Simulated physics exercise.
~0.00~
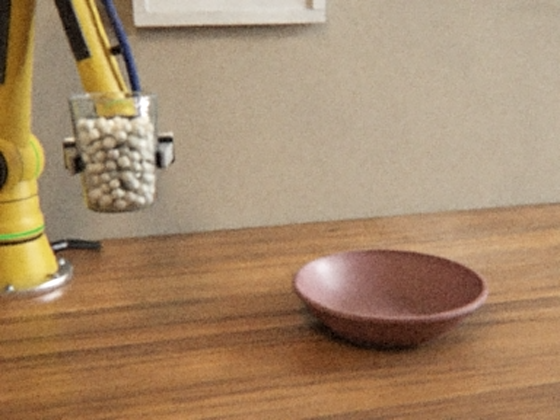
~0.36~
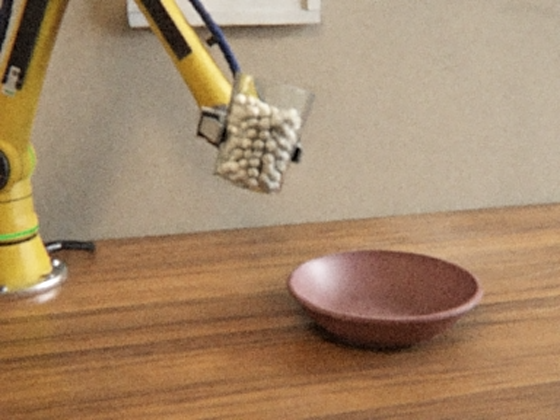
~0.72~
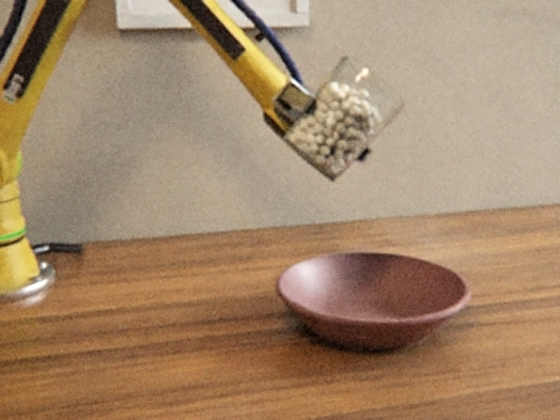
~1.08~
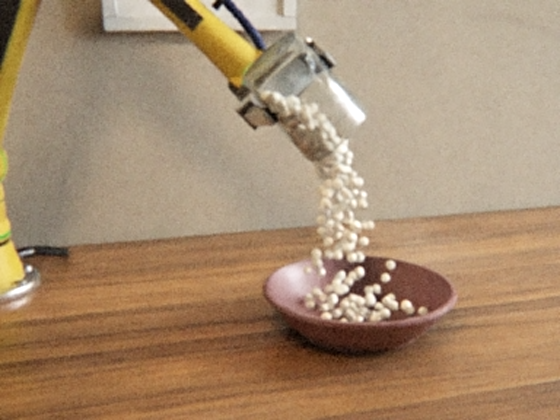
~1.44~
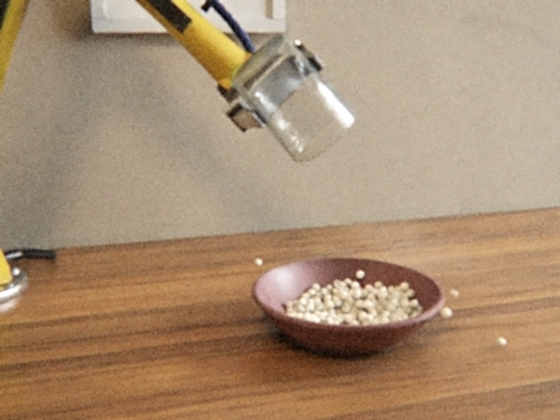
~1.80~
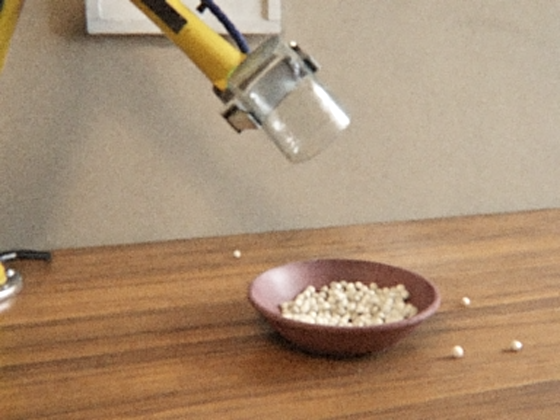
On a wooden table, a yellow robot arm tips a clear tumbler of pale beads into a reddish bowl, a few scattering outside.
